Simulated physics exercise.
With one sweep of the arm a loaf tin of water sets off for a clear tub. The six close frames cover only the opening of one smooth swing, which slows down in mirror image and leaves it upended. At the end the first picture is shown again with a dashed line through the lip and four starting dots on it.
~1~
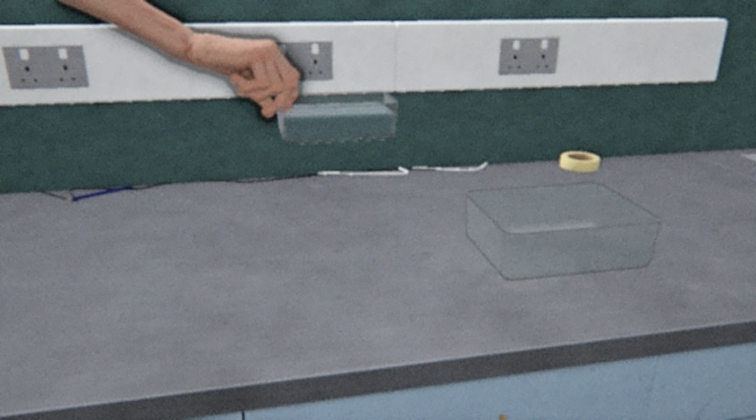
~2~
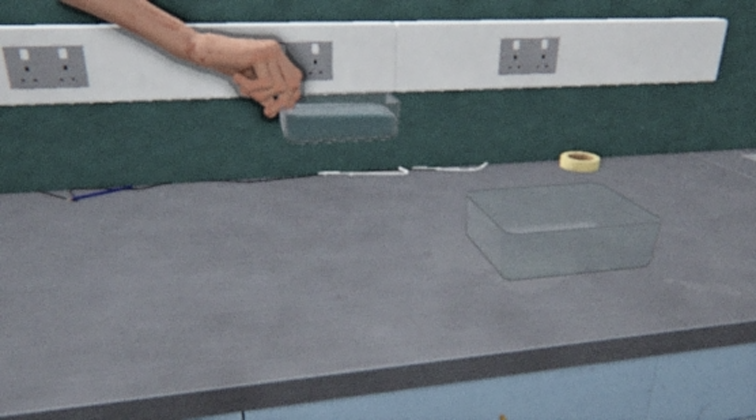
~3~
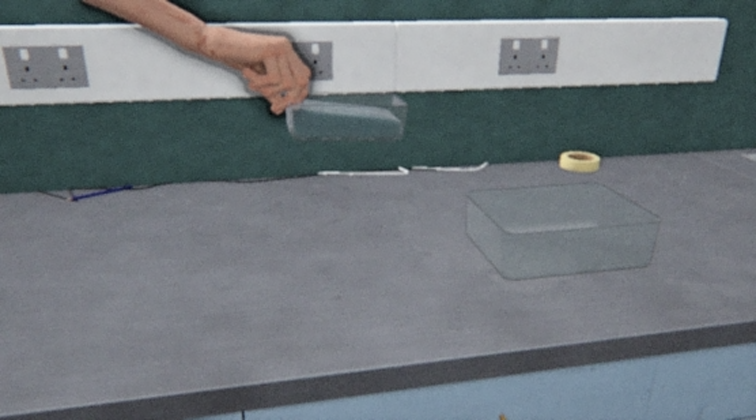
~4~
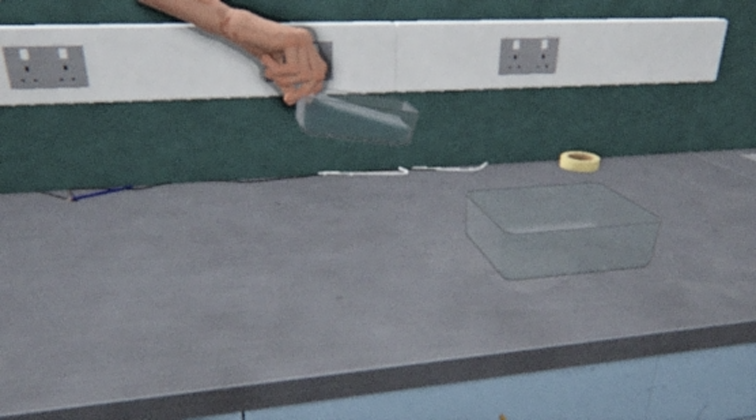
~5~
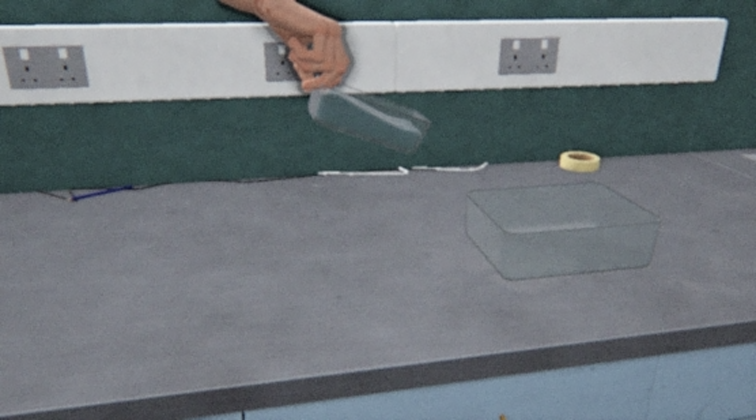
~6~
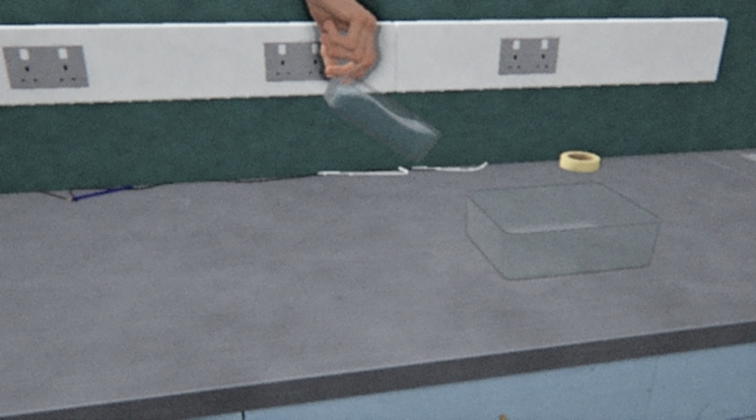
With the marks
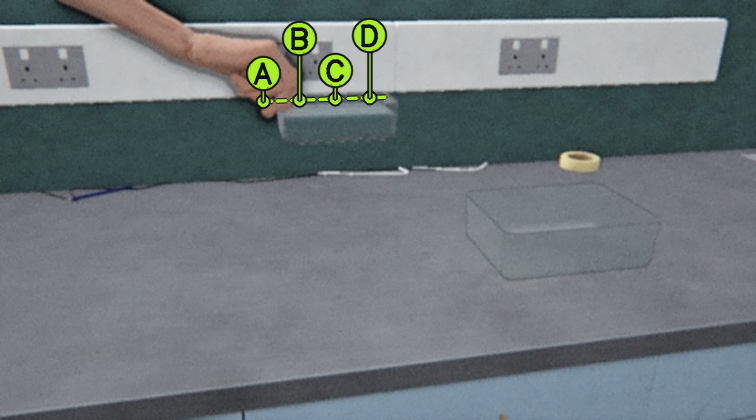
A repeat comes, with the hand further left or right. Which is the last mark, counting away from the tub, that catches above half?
The answer is spot D.
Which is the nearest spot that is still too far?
C.
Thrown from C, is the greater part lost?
Yes, it does.
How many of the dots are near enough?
One.
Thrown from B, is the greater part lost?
Yes.
On the marked copy, A at (263, 101); B at (299, 100); C at (335, 98); D at (369, 97).
With A, about 0 % lands in the tub, 100 % falls short.
With B, about 0 % lands in the tub, 98 % falls short.
With C, about 14 % lands in the tub, 80 % falls short and 6 % goes beside or beyond.
With D, about 78 % lands in the tub, 16 % falls short and 6 % goes beside or beyond.
